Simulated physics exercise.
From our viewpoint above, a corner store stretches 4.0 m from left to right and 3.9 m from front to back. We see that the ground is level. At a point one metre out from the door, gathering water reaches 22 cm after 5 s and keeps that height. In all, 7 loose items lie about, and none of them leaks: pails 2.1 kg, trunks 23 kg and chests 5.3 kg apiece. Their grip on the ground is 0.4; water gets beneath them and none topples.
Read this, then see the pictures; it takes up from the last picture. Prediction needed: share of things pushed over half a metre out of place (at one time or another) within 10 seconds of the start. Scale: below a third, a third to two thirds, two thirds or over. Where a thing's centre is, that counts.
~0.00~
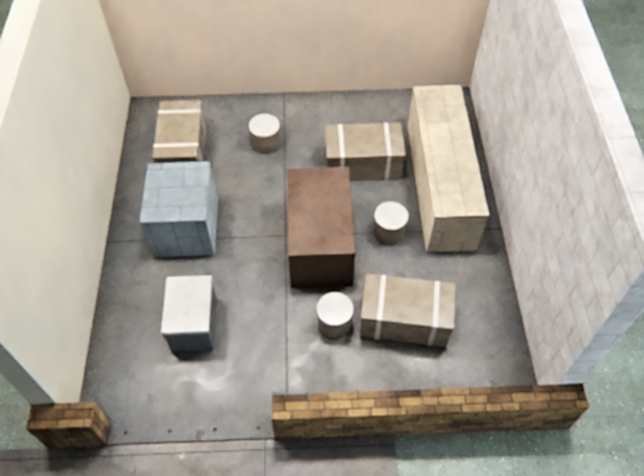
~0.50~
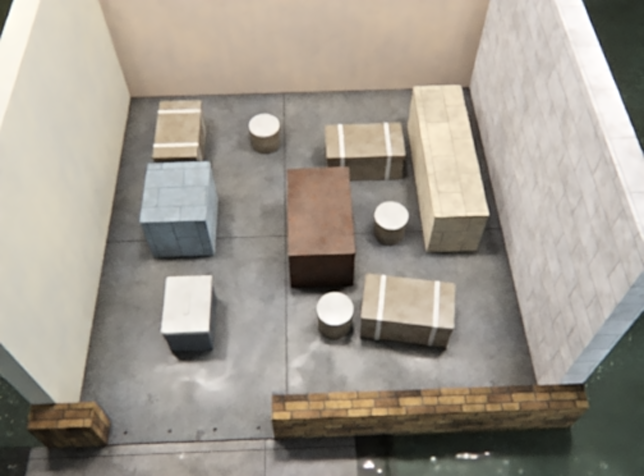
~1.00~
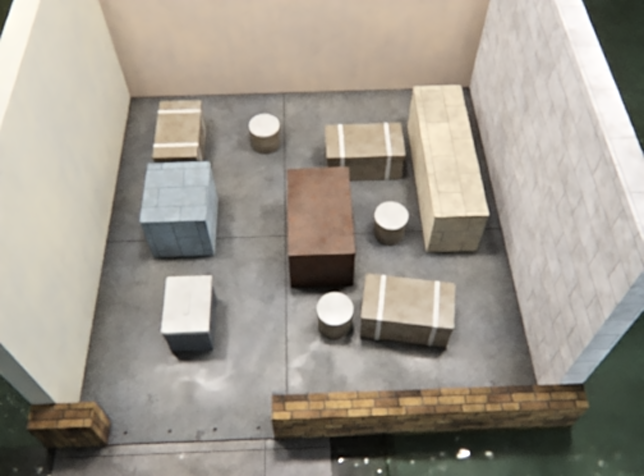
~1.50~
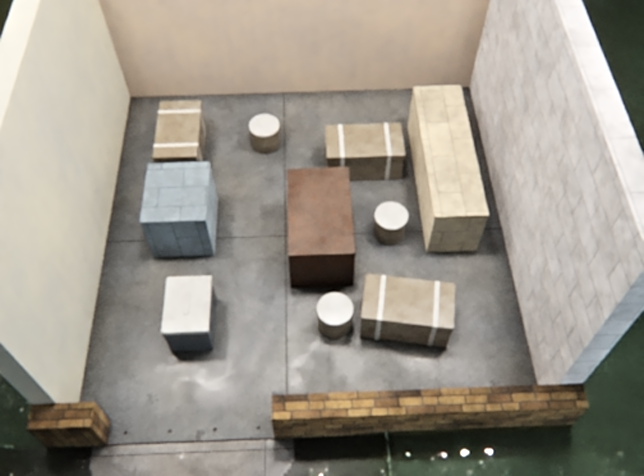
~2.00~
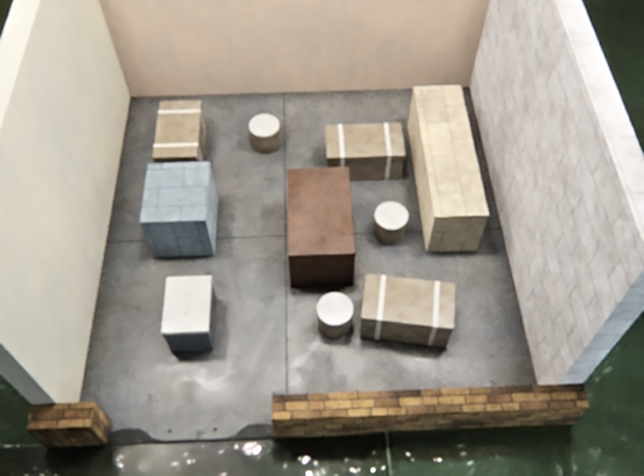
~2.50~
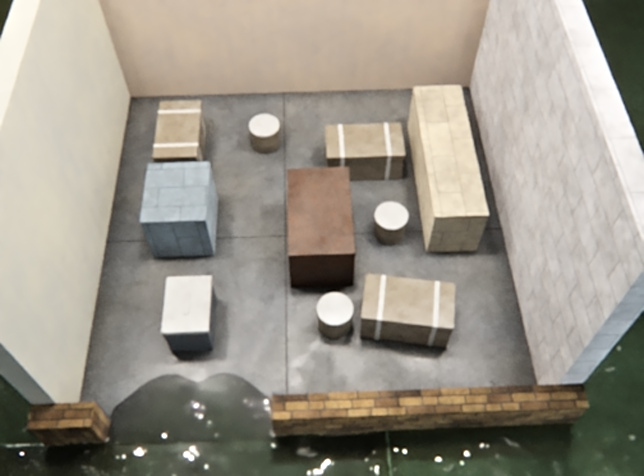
Some of them.
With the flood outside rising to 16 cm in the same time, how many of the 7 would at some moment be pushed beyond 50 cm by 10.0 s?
3.
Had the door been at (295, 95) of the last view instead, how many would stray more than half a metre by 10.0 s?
Count: 7.
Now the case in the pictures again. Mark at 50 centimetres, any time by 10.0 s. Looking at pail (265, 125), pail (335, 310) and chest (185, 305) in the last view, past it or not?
One by one: Above; above; above.
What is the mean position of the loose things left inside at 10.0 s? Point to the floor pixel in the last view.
Roughly at (349, 206).
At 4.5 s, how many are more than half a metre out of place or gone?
I make it 0.
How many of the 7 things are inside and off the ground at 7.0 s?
The count is 3.
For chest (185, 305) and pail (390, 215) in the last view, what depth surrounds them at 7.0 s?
Close to 10 and 1 centimetres.
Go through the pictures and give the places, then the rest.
A pail at (264, 125), on the bottom; a trunk at (409, 300) rests on the ground; water covers 0.0 m2; 0 of 7 have shifted, in the first frame.
A pail at (264, 125), on the bottom; a trunk at (409, 300) rests on the ground; water covers 0.0 m2; 0 of 7 have shifted, in the second frame.
A pail at (264, 125), on the bottom; a trunk at (409, 300), on the bottom; 0.0 m2 under water; 0 of 7 have shifted, in the third frame.
A pail at (264, 125), on the bottom; a trunk at (409, 300) rests on the ground; 0.0 m2 under water; 0 of 7 have shifted, in the fourth frame.
A pail at (264, 125), on the bottom; a trunk at (409, 300), on the bottom; 0.0 m2 under water; 0 of 7 have shifted, in the fifth frame.
A pail at (264, 125), on the bottom; a trunk at (409, 300) rests on the ground; water covers 0.4 m2; 0 of 7 have shifted, in the sixth frame.
After 3.5 s 0 of 7 are over 50 cm from their spots; 0 afloat.
After 4.5 s 0 of 7 are over 50 cm from their spots; 1 afloat.
After 7.0 s 3 of 7 are over 50 cm from their spots; 3 afloat.
After 10.0 s 3 of 7 are over 50 cm from their spots, and 3 have been at some point; 4 afloat.
